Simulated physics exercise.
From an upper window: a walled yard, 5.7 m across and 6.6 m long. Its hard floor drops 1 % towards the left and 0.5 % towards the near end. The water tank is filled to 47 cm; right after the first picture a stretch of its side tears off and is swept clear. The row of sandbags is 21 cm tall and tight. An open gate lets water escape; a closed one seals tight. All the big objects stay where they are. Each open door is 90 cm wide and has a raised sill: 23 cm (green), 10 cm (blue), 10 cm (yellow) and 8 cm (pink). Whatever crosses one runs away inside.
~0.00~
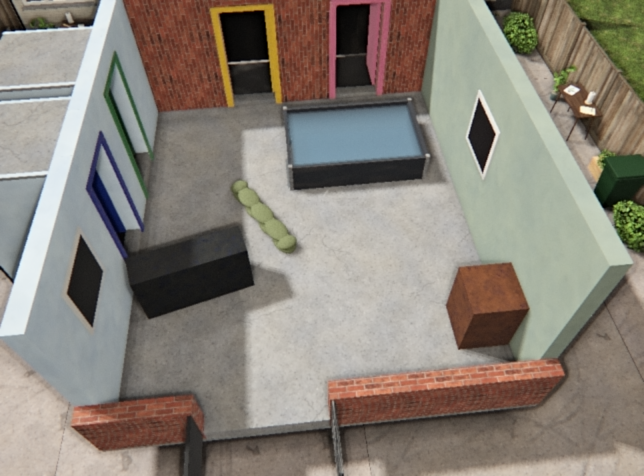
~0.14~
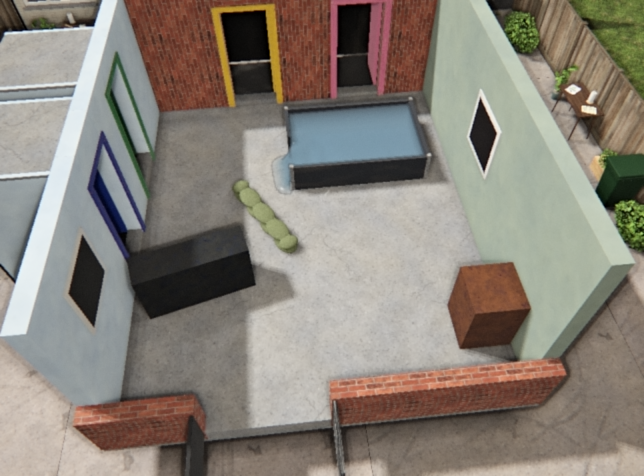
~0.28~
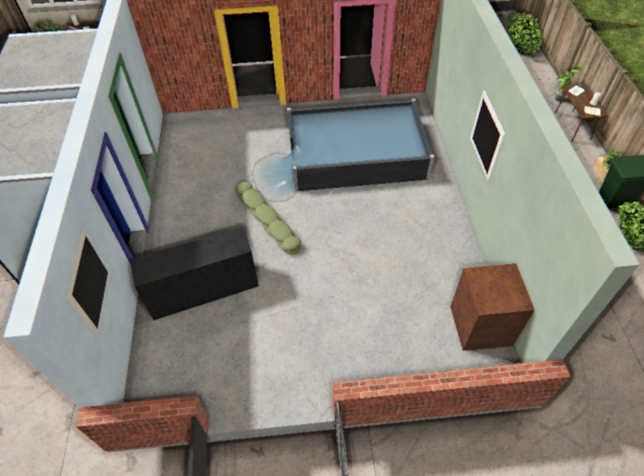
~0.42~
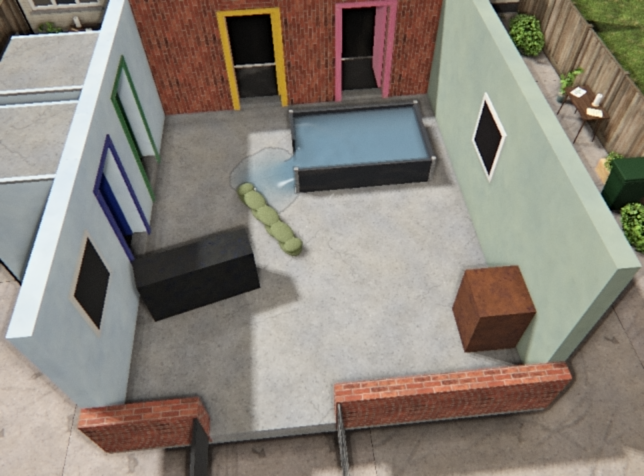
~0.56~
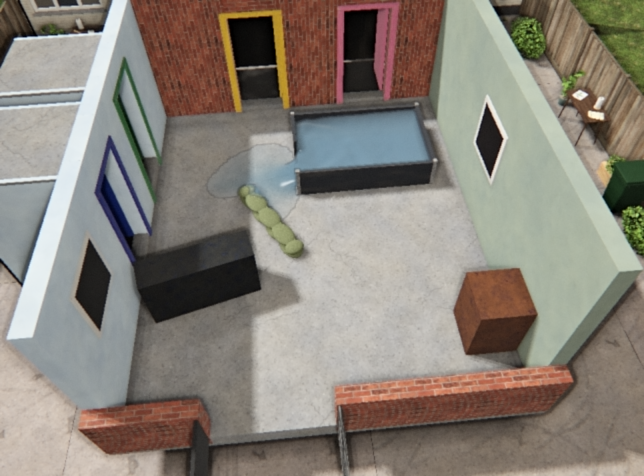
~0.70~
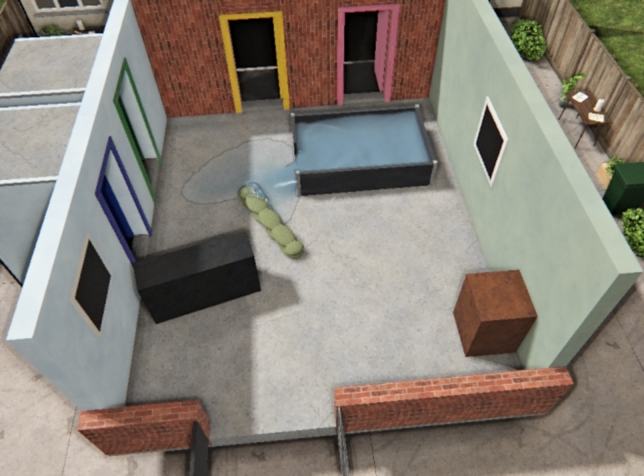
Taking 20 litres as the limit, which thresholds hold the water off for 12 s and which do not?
Door by door: At the green door it does not reach the limit; at the blue door it stays under the limit; at the yellow door it does not reach the limit; at the pink door it does not reach the limit.
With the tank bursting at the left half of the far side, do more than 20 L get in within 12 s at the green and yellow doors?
Then: Green not over, yellow past it.
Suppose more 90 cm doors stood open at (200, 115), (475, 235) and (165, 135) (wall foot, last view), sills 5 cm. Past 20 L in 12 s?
In turn: Past it, below, past it.
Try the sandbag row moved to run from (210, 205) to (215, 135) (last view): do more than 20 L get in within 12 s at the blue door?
Then: Blue past it.
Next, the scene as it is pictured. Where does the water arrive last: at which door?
The pink one.
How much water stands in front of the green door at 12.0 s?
About 9.0 cm.
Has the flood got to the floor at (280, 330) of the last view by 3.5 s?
It is still dry.
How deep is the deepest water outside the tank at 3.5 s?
Up to some 24 cm.
After 1.4 s water covers 15 % of the floor and is deepest (34 cm) near (263, 201); green door 18 cm at the sill, 0 L in, blue door not reached, yellow door not reached, pink door not reached.
After 2.2 s water covers 30 % of the floor and is deepest (32 cm) near (167, 121); green door 22 cm at the sill, 0 L in, blue door 3 cm at the sill, 0 L in, yellow door not reached, pink door not reached.
After 3.5 s water covers 45 % of the floor and is deepest (24 cm) near (263, 201); green door 17 cm at the sill, 0 L in, blue door 6 cm at the sill, 0 L in, yellow door 4 cm at the sill, 0 L in, pink door not reached.
After 7.0 s water covers 80 % of the floor and is deepest (14 cm) near (263, 201); green door 12 cm at the sill, 0 L in, blue door 7 cm at the sill, 0 L in, yellow door 6 cm at the sill, 0 L in, pink door 3 cm at the sill, 0 L in.
After 12.0 s water covers 90 % of the floor and is deepest (10 cm) near (154, 293); green door 9 cm at the sill, 0 L in, blue door 8 cm at the sill, 1 L in, yellow door 4 cm at the sill, 0 L in, pink door 7 cm at the sill, 0 L in.
